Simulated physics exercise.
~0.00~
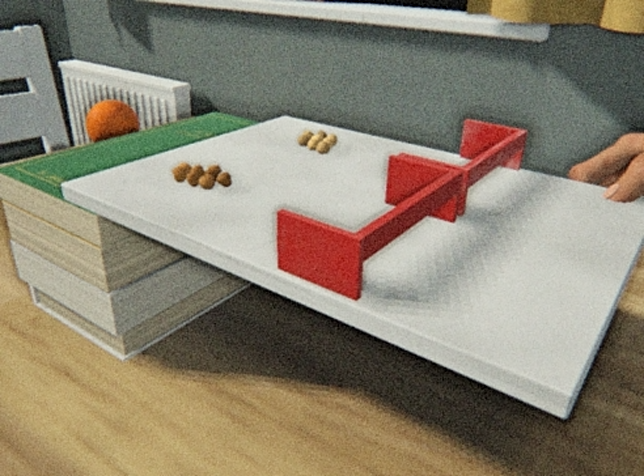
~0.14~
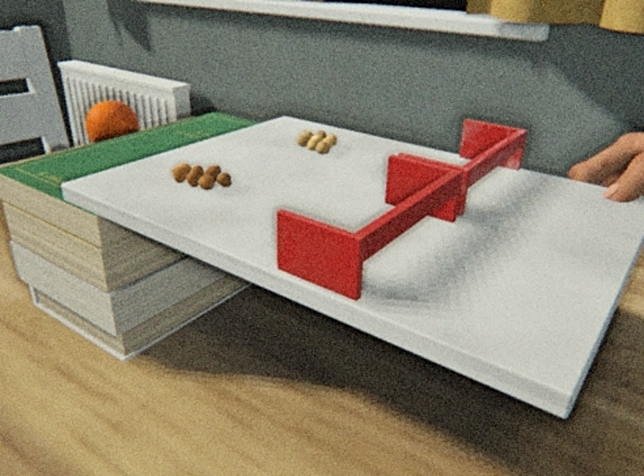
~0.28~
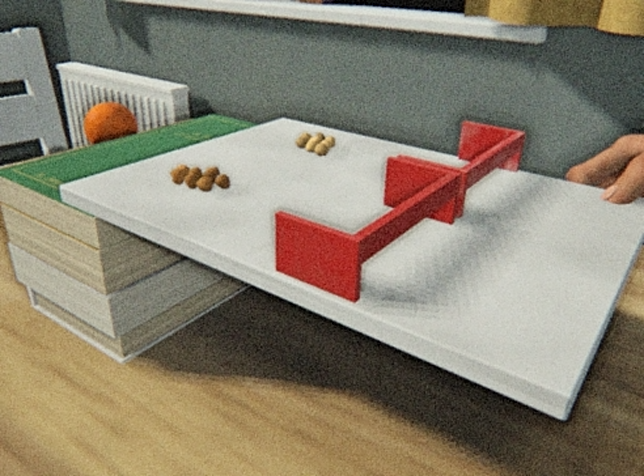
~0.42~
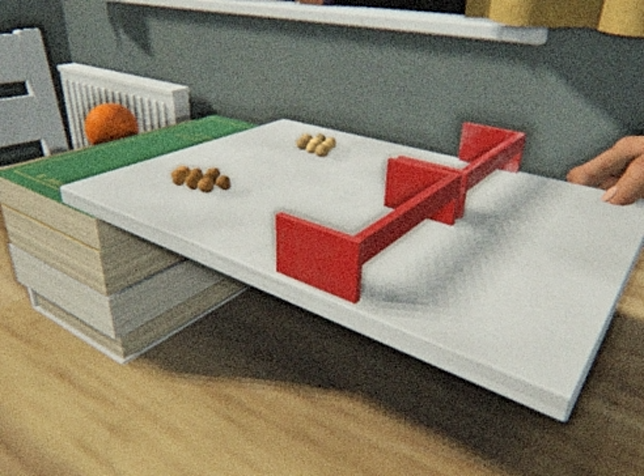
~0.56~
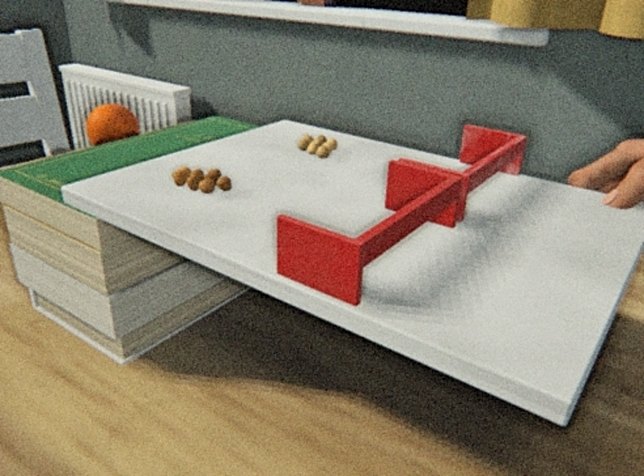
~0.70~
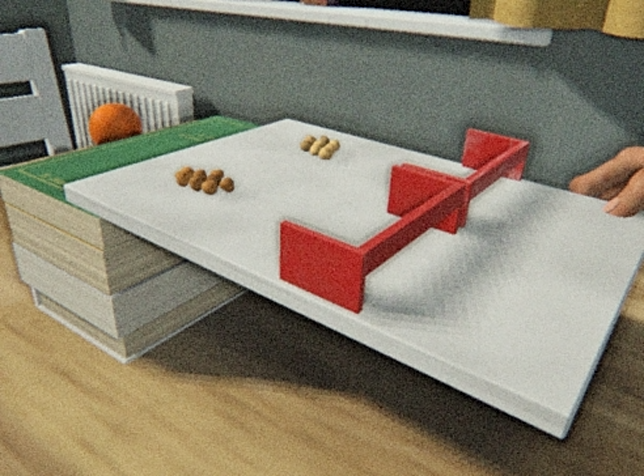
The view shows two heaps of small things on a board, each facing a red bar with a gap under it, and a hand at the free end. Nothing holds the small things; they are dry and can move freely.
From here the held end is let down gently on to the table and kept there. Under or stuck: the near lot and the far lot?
Near lot result: Squeezes under. Far lot result: Squeezes under.
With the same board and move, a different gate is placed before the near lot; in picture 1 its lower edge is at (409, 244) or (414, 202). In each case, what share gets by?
Roughly 0 % and 100 %.
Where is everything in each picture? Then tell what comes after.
Held end of the board near (549, 382), level; book pile near (172, 164), nearly half as high as the board is long; near lot near (198, 173), a few roasted chickpeas; far lot near (318, 140), a few dried chickpeas; near gate near (413, 211), its slot higher than a piece; far gate near (495, 157), its slot higher than a piece, in the first frame.
Held end of the board near (549, 382), level; far lot near (318, 141), in the second frame.
Held end of the board near (548, 384), level; near lot near (196, 175), in the third frame.
Held end of the board near (549, 385), level; far lot near (317, 144), in the fourth frame.
Held end of the board near (548, 389), level; near lot near (198, 177), in the fifth frame.
Held end of the board near (547, 402), down by 1°; book pile near (175, 167); near lot near (201, 177), not moving; far lot near (320, 146), not moving; near gate near (415, 224); far gate near (498, 169), in the sixth frame.
After 1.08 s, board sloping at 8°; near lot where it was; far lot where it was.
After 1.57 s, board sloping at 18°; near lot on its way down; far lot on its way down.
After 2.09 s, board resting at 25°; near lot the whole lot past its gate; far lot the whole lot past its gate.
In the end (2.8 s), board resting at 26°; near lot the whole lot past its gate; far lot the whole lot past its gate.
